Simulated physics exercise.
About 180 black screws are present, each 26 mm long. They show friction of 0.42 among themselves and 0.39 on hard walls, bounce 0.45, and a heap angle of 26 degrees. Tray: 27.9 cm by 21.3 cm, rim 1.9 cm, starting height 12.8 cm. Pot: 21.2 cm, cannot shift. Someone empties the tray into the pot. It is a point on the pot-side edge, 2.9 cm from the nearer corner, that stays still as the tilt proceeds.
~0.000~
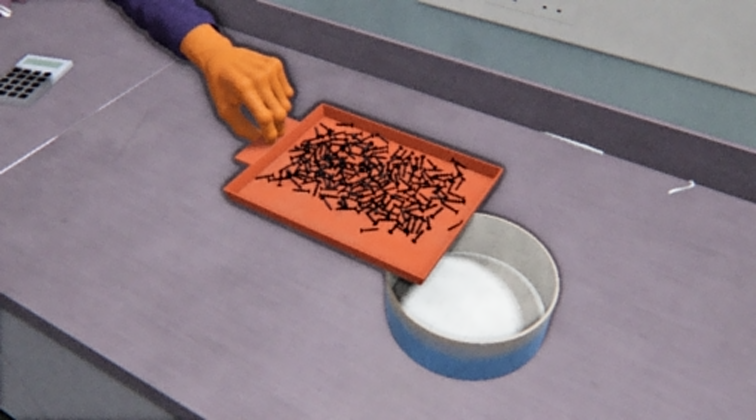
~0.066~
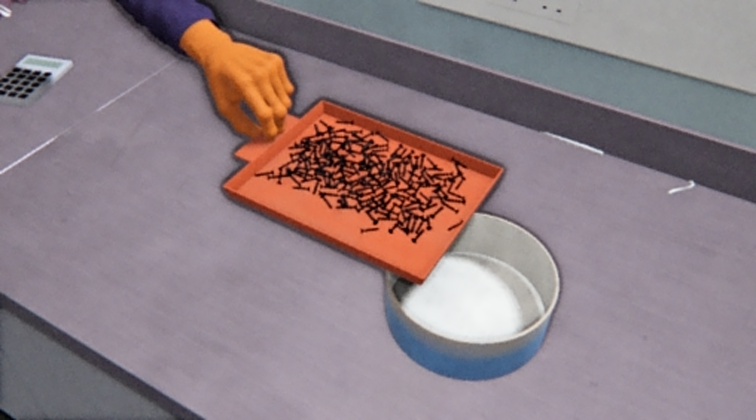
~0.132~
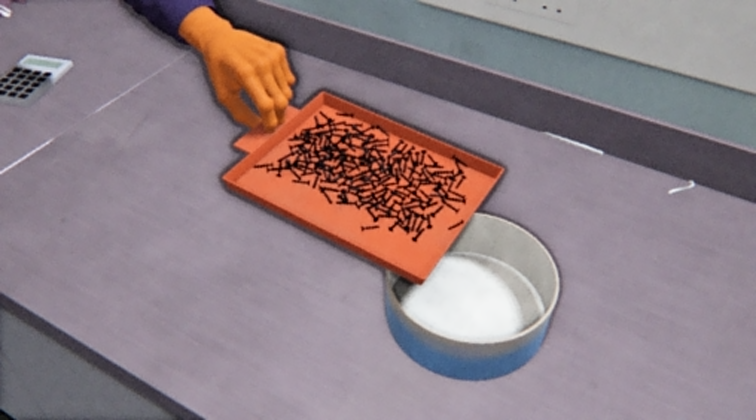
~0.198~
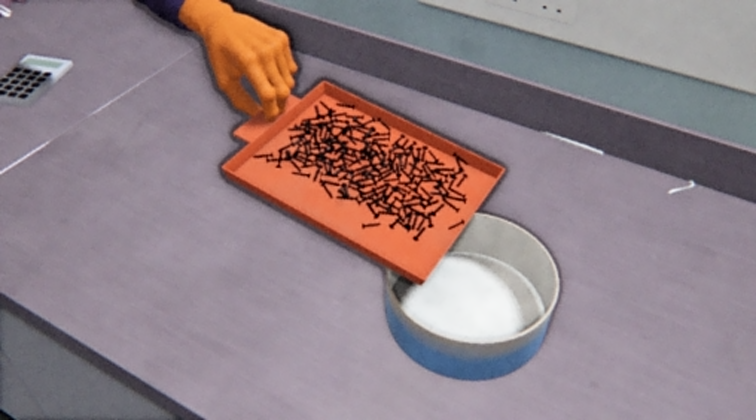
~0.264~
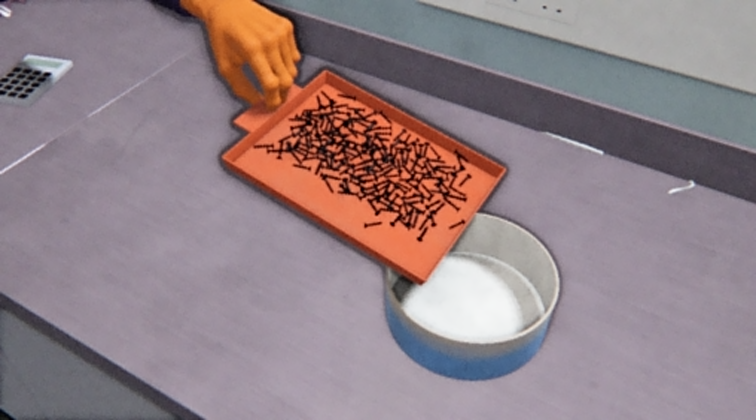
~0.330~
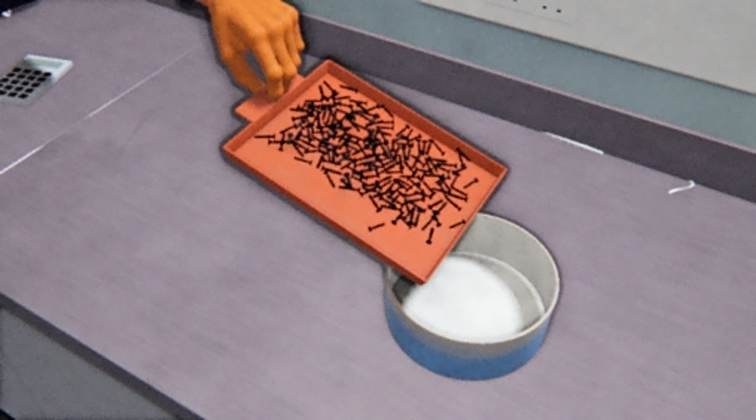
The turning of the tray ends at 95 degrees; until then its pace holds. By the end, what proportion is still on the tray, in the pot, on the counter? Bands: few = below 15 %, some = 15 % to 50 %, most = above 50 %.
Tray: Few, pot: Most, counter: Few.
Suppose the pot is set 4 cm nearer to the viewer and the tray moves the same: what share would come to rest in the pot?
I'd put it at around 80 per cent.
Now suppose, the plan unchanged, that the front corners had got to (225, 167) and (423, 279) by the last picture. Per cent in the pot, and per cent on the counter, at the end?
Pot: 60, counter: 40.
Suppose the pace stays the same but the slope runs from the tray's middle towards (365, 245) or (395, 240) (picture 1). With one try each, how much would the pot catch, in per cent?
About 20 and 50 per cent.
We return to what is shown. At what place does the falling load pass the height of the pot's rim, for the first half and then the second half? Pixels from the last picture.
Earlier half at about (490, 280), later half at about (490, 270) in pixels.
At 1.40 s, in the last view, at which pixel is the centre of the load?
Estimated load position: Around (475, 227).
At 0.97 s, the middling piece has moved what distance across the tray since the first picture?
It has moved some 14 cm from its start.
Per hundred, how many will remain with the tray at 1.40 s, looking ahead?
It's roughly 70 percent.
Then, at 0.97 s, tilt 53 degrees; the tray holds 95 %, the pot 0 %.
After 1.40 s, tilt 78 degrees; the tray holds 70 %, the pot 30 %.
After 1.91 s, tilt 95 degrees; the tray holds 0 %, the pot 90 %.
At rest (2.8 s), tray 0 %, pot 90 %, counter 10 %.
